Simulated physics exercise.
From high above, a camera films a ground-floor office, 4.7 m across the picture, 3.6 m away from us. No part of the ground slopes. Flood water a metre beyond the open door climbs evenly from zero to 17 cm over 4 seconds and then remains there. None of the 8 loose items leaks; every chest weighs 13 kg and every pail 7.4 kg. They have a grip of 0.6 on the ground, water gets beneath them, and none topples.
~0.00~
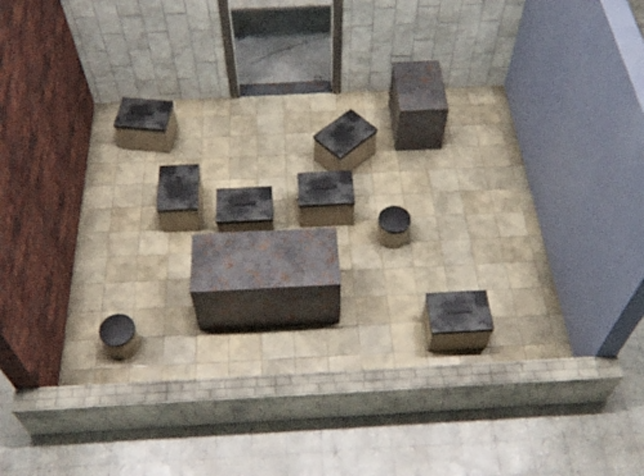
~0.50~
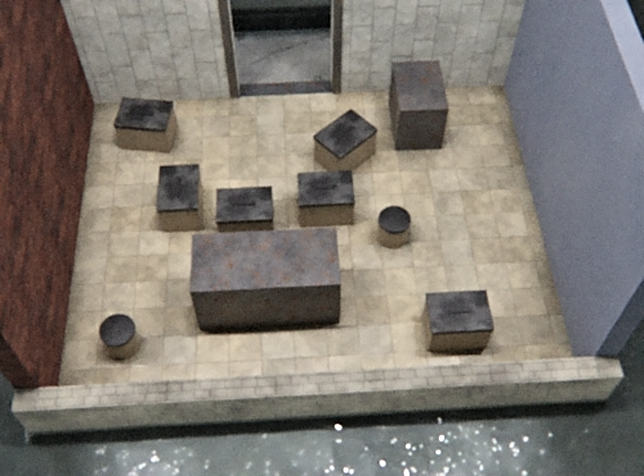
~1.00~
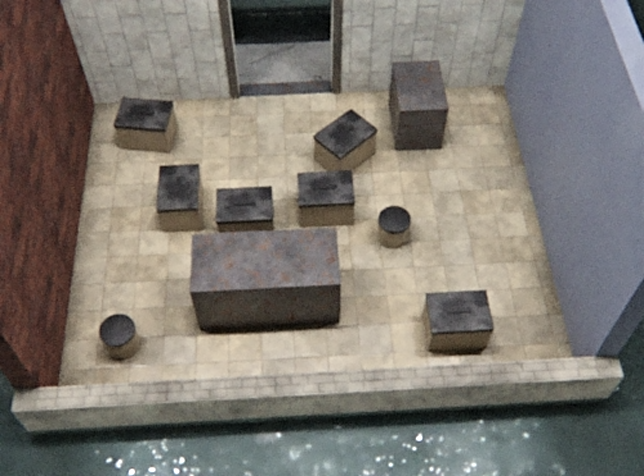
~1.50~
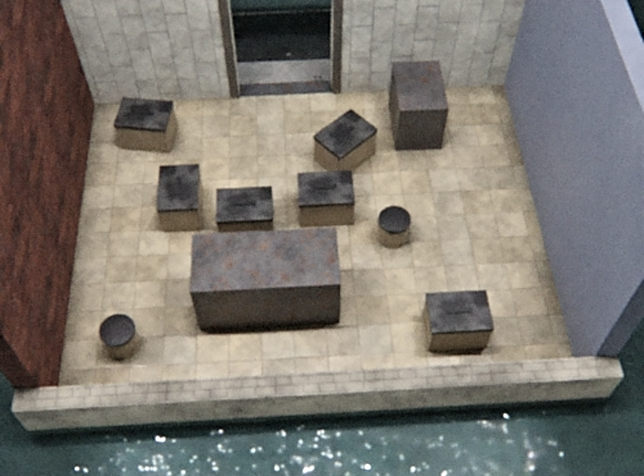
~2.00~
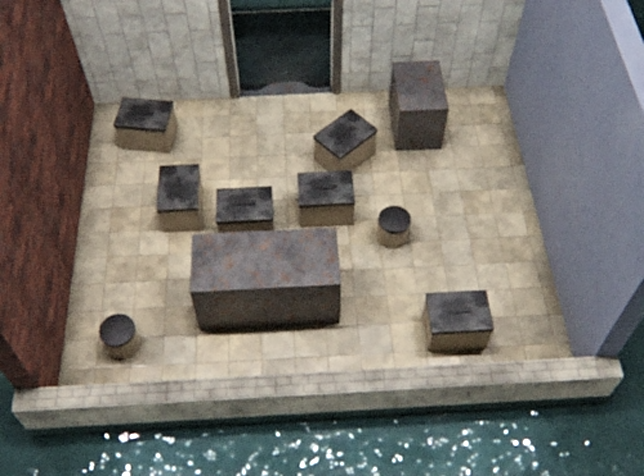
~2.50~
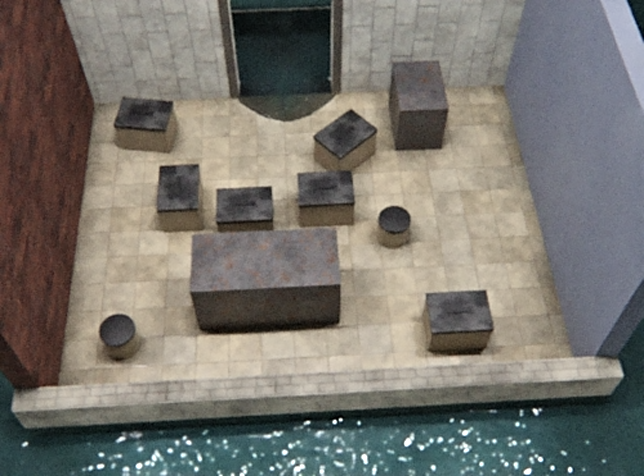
Tiled ground-floor room with dark-topped boxes standing still as water covers the ground outside, then spreads in through the back doorway.
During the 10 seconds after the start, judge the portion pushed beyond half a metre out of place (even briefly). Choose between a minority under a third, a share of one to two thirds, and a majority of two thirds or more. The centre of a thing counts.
A share of one to two thirds.
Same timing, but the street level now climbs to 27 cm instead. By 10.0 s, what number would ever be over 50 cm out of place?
So the tally would be 7.
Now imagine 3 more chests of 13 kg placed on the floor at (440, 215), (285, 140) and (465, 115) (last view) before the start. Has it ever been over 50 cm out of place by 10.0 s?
In order: Below the mark, above the mark, below the mark.
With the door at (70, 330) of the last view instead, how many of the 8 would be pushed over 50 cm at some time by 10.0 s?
Then it comes to 1 of them.
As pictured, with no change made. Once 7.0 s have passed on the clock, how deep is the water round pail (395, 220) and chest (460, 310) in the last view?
First roughly 5 cm, second roughly 1 cm.
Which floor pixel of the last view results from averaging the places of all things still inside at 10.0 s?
Somewhere near (275, 256).
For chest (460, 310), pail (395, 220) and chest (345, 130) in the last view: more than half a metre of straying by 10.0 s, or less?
One by one: Below; below; above.
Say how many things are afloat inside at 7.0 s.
Answer: 0.
After 3.5 s 0 of 8 are over 50 cm from their spots; 0 afloat.
After 4.5 s 0 of 8 are over 50 cm from their spots; 0 afloat.
After 7.0 s 3 of 8 are over 50 cm from their spots; 0 afloat.
After 10.0 s 4 of 8 are over 50 cm from their spots, and 4 have been at some point; 2 afloat.
